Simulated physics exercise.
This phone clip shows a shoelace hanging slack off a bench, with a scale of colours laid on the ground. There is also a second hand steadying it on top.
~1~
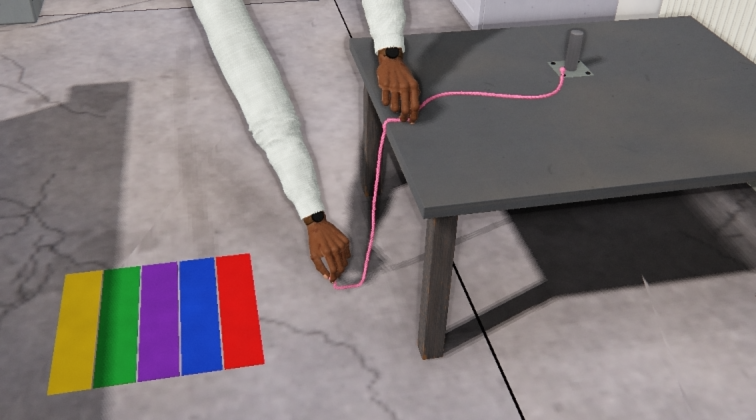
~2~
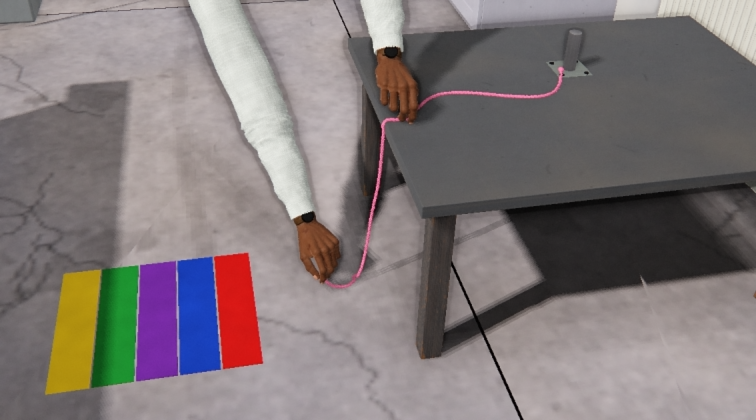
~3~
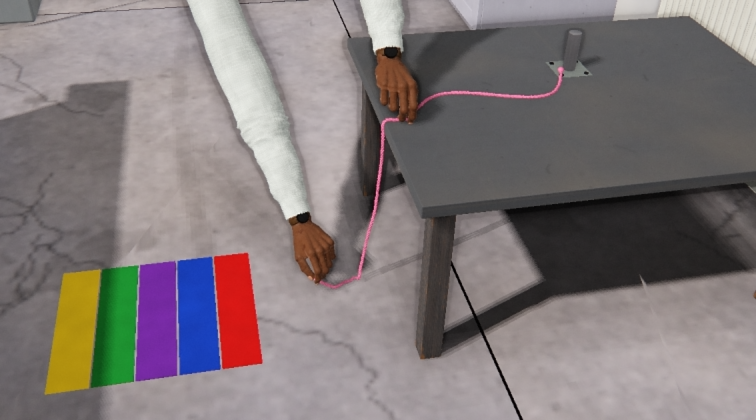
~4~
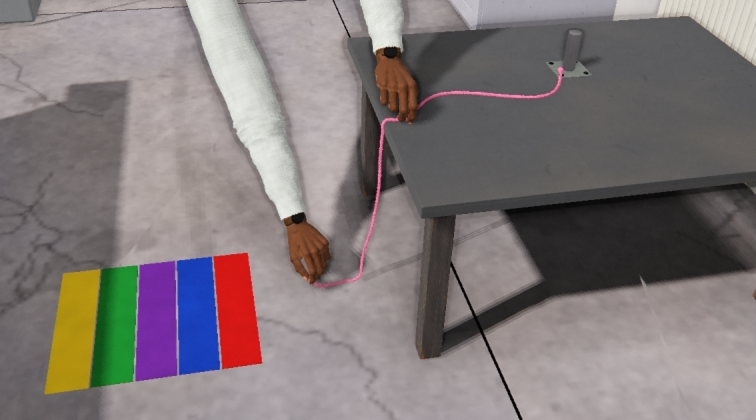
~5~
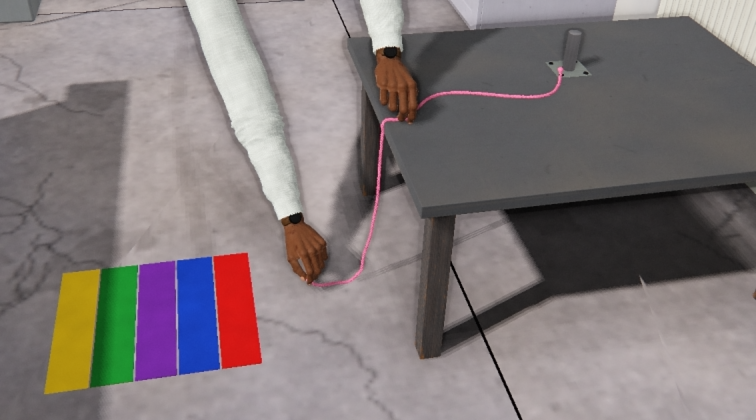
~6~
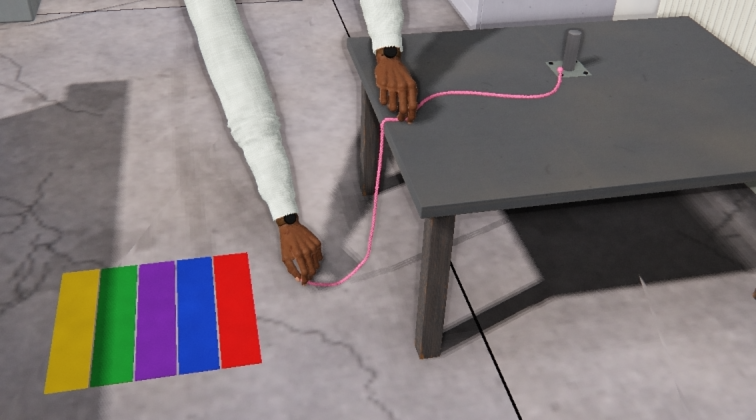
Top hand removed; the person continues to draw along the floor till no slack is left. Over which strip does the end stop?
Over the purple strip.
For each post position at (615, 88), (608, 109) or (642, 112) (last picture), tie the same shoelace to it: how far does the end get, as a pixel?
Places per try: (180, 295); (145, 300); (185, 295).
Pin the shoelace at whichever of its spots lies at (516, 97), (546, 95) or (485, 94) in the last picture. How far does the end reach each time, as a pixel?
Result per try (px, approx.): (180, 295); (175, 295); (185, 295).
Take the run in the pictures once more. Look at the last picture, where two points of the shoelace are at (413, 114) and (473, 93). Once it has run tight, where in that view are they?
The first finishes about (371, 119) and the second about (446, 95).
Early on, end near (224, 290); over red.
Midway, end near (178, 296); over blue.
At the end of the slack, end near (149, 299); over purple. It gets as far as the purple strip.
